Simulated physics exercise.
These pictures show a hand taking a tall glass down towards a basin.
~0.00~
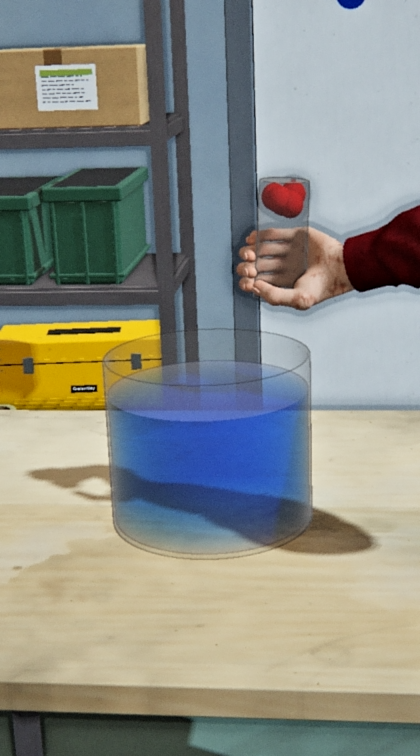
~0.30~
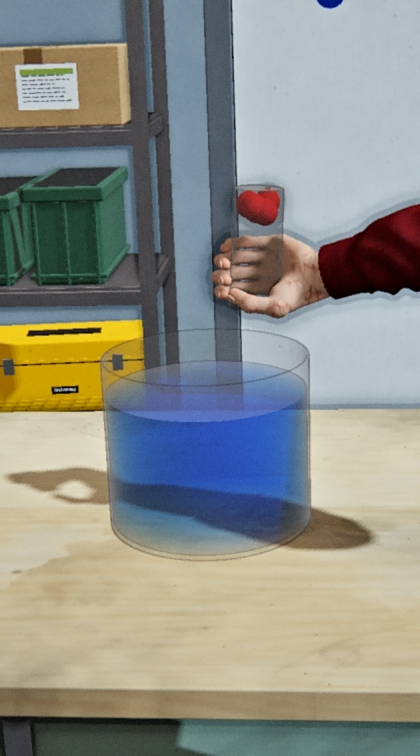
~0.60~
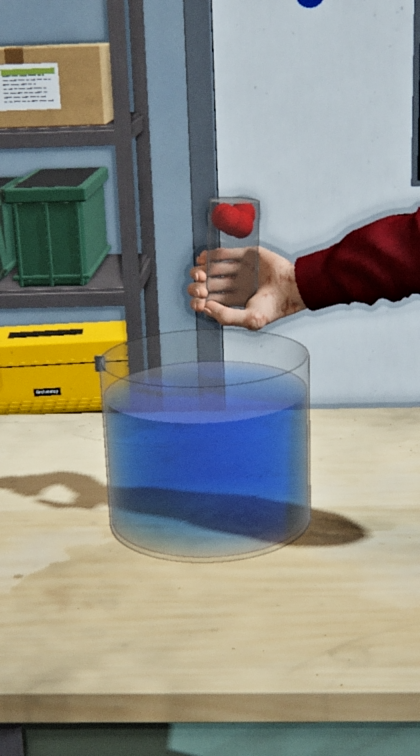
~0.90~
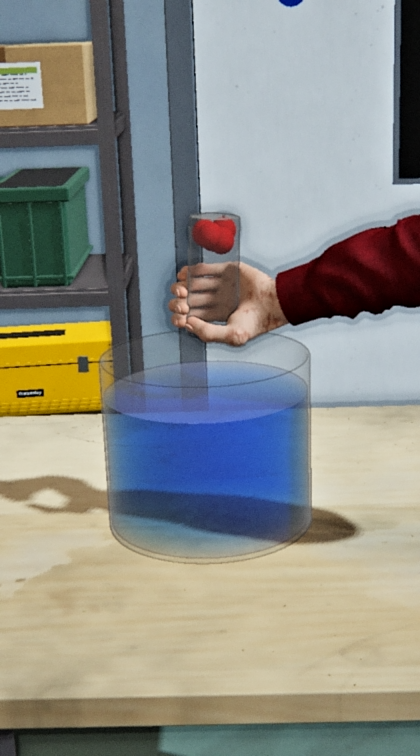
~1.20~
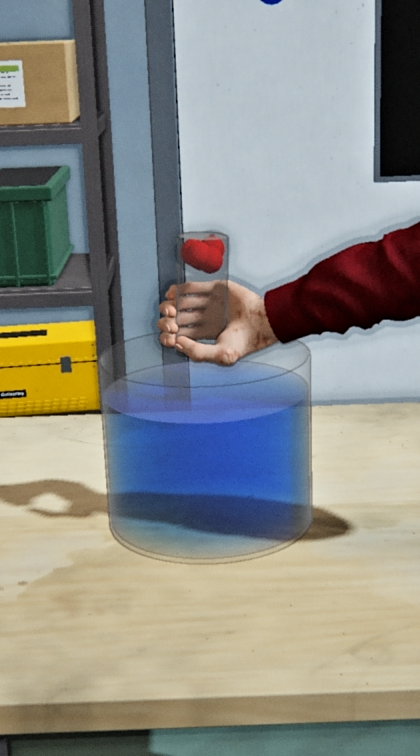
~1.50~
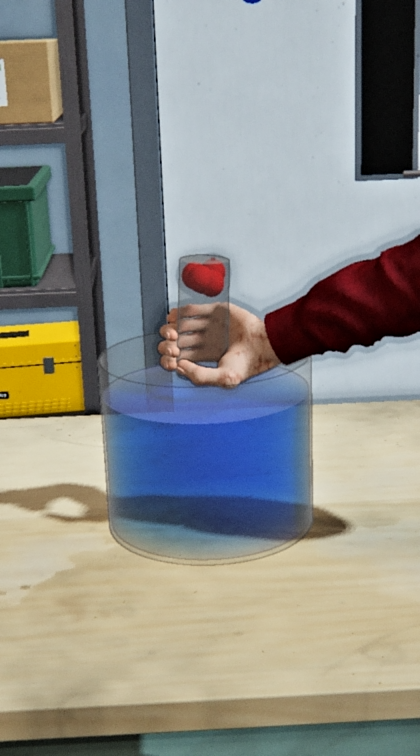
A hand in a dark red sleeve, reaching in from the right, lowers a clear upside-down glass with crumpled red tissue in its top, in a workroom seen from the front and slightly above. A see-through basin of blue water stands on a pale wooden table, before shelves with green crates and a yellow box at left. The hand drifts left and down until the glass is just over the water, while the background slides left as the view shifts.
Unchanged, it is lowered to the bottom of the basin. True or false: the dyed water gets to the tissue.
False.
After 2.0 s, the tall glass enters the dyed water.
After 2.6 s, air is trapped inside and holds the level down.
After 4.0 s, the tall glass is under, still full of air, and the tissue is dry.
